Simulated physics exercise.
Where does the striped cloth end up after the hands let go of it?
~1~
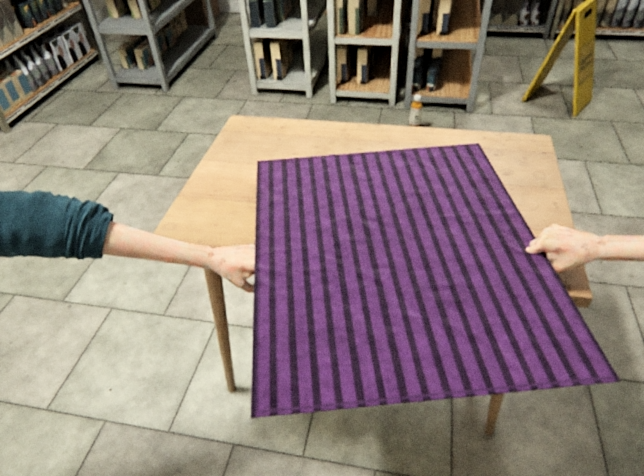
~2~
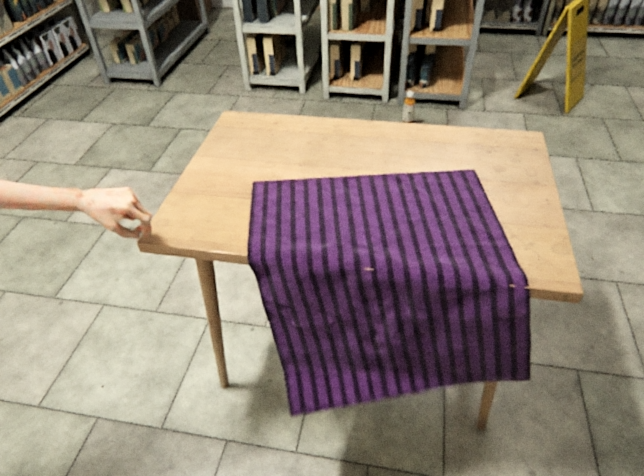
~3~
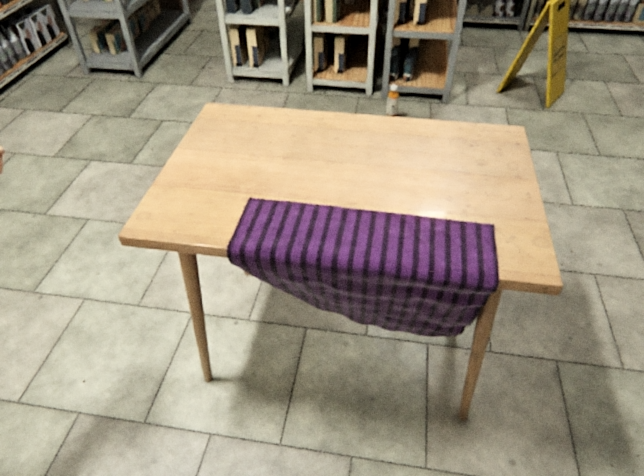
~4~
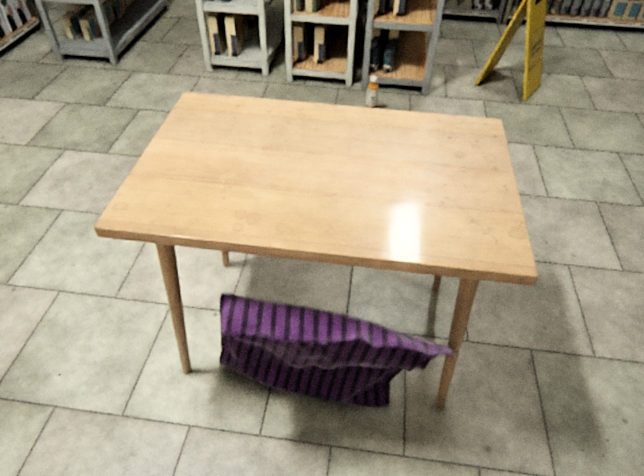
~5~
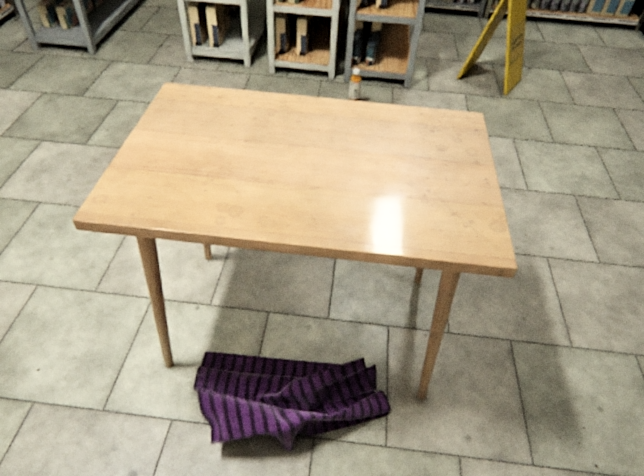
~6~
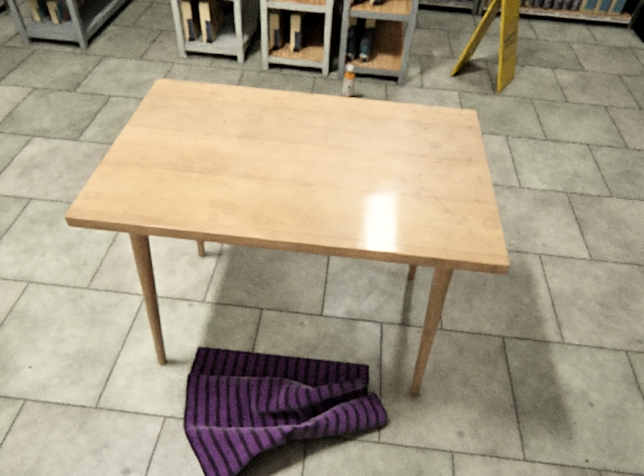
It slips over the near edge of the table and ends up crumpled on the tiled floor.
